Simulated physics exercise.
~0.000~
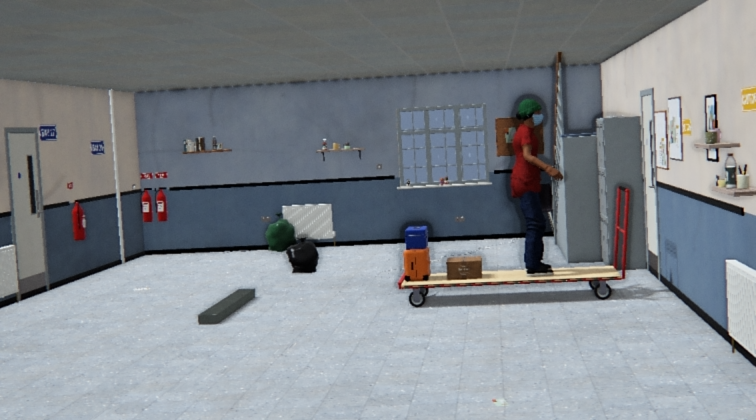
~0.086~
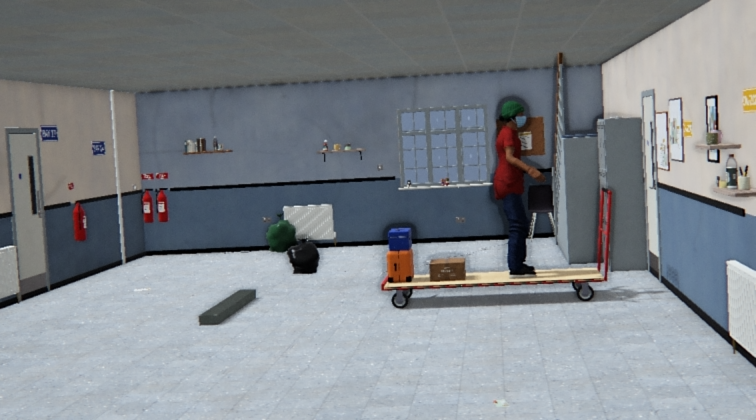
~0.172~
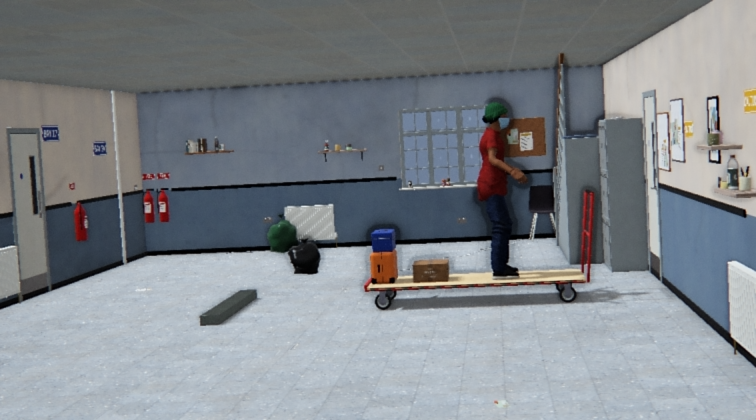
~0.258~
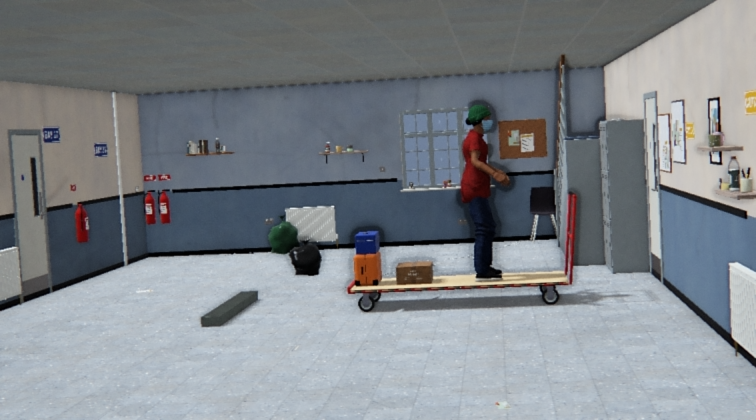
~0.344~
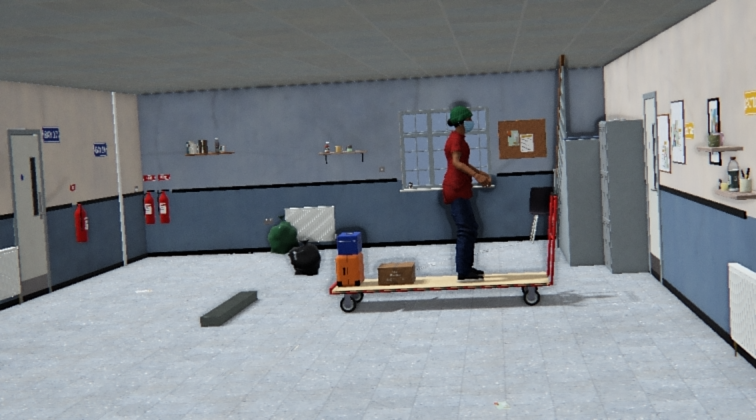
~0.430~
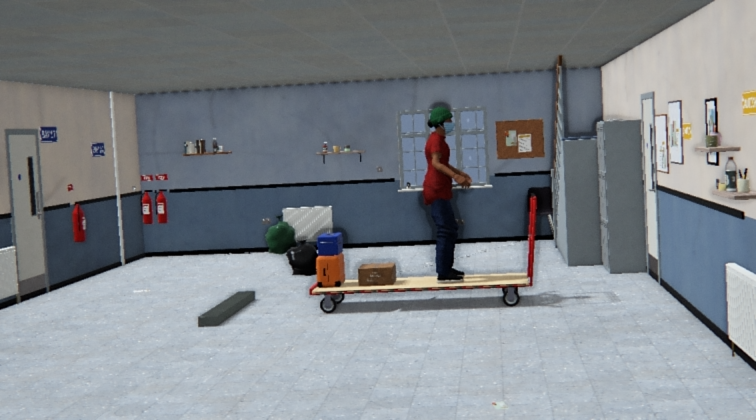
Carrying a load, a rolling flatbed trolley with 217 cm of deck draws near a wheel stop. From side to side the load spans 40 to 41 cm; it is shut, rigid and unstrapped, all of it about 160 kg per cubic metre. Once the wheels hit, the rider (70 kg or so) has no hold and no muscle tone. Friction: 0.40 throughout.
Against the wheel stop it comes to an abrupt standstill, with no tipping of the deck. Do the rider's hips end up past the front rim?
Yes. It passes the edge.
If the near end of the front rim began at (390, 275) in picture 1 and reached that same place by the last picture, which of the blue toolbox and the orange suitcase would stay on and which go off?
Blue: No longer aboard; orange: No longer aboard.
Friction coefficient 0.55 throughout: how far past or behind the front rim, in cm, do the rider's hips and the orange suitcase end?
Then the hips stay 10 cm short of the rim while the orange one ends 50 cm beyond it.
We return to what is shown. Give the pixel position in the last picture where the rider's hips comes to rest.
Roughly pixel (215, 293).
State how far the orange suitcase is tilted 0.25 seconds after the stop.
Its tilt is about 50°.
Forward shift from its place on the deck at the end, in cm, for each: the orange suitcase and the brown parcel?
Orange 110 cm forward, brown 30 cm forward.
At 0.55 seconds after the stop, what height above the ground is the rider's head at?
Roughly 90 cm above the ground.
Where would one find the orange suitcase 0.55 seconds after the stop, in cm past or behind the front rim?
Around 20 cm beyond the front rim.
The wheels strike at 0.87 s.
After 1.42 s the rider's hips are 26 cm behind the rim, near (251, 258) in the last picture's view.
After 1.87 s the rider's hips are 6 cm behind the rim, near (232, 269) in the last picture's view.
At rest, 4.3 s, past the rim, blue toolbox, orange suitcase and the rider's hips; behind it, brown parcel.
